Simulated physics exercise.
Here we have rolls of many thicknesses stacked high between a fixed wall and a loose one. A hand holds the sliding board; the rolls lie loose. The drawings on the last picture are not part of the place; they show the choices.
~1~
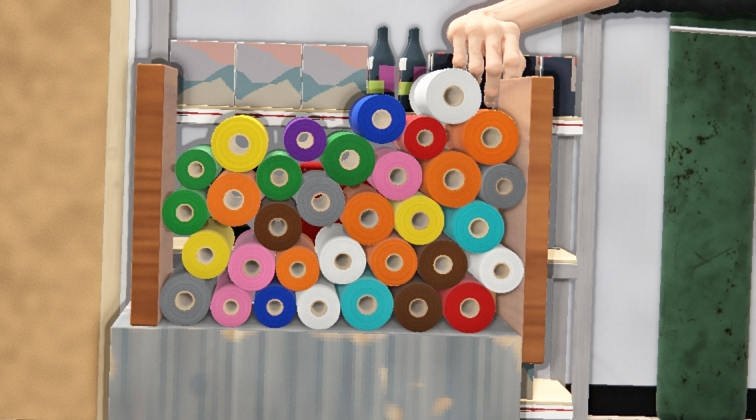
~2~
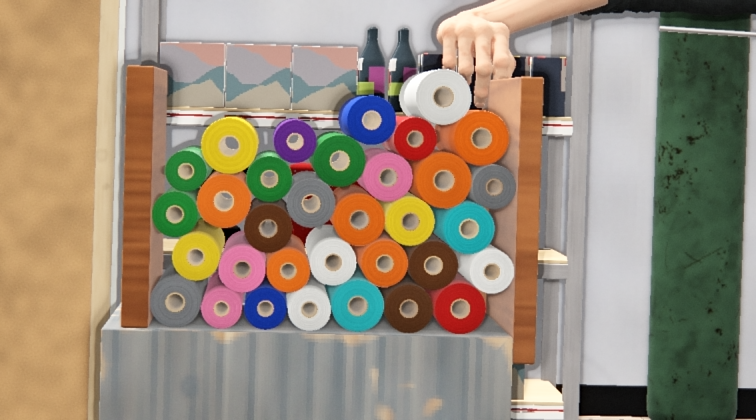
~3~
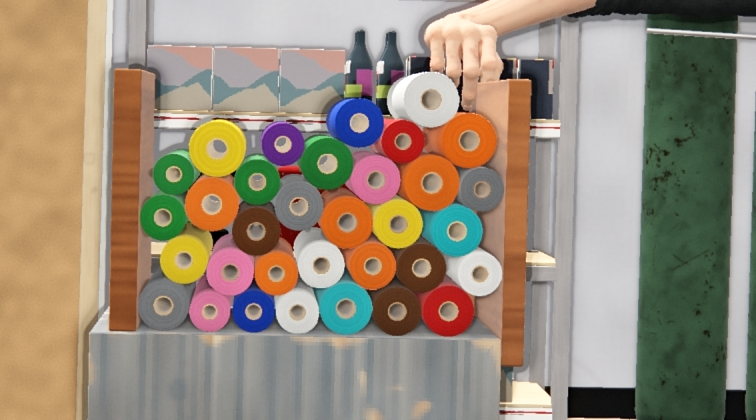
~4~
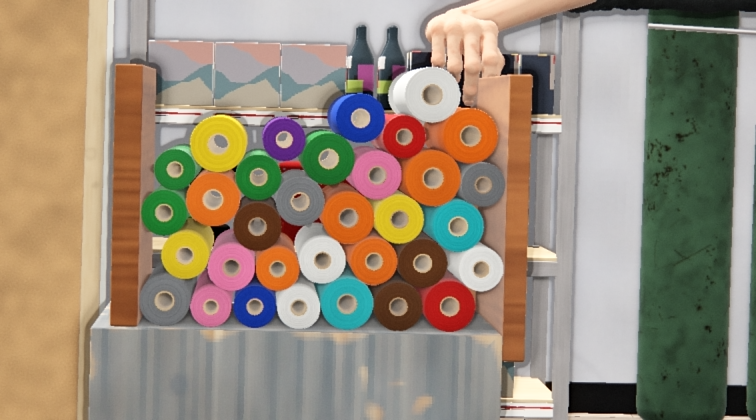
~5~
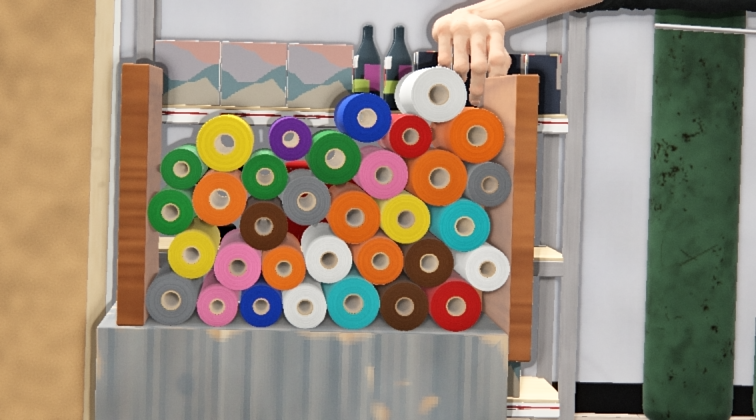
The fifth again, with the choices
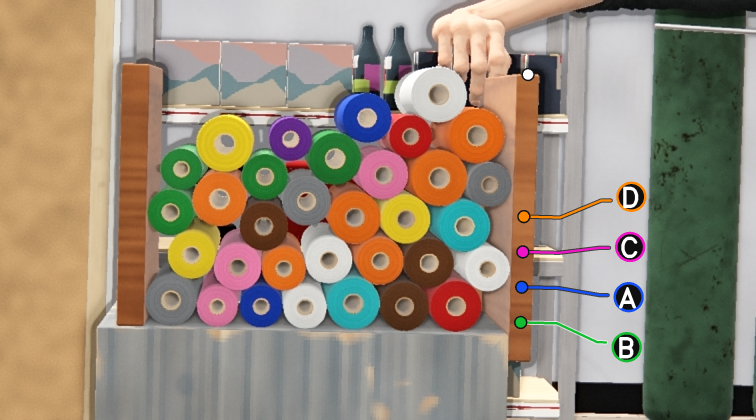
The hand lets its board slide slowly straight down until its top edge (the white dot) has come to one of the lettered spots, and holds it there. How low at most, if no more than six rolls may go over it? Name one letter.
Mark A is as low as it can go.
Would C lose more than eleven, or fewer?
Fewer than eleven.
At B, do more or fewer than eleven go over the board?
At B, fewer than eleven.
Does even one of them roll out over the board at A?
Yes, at A.
On the copy, A at (522, 287); B at (521, 322); C at (523, 252); D at (524, 216); the white dot at (528, 74).
On A. First, top of the board (513, 167).
Then, top of the board (509, 272).
Finally, top of the board (509, 286), three out over the board.
By contrast, B seven out over the board; C three out over the board; D none out over the board.
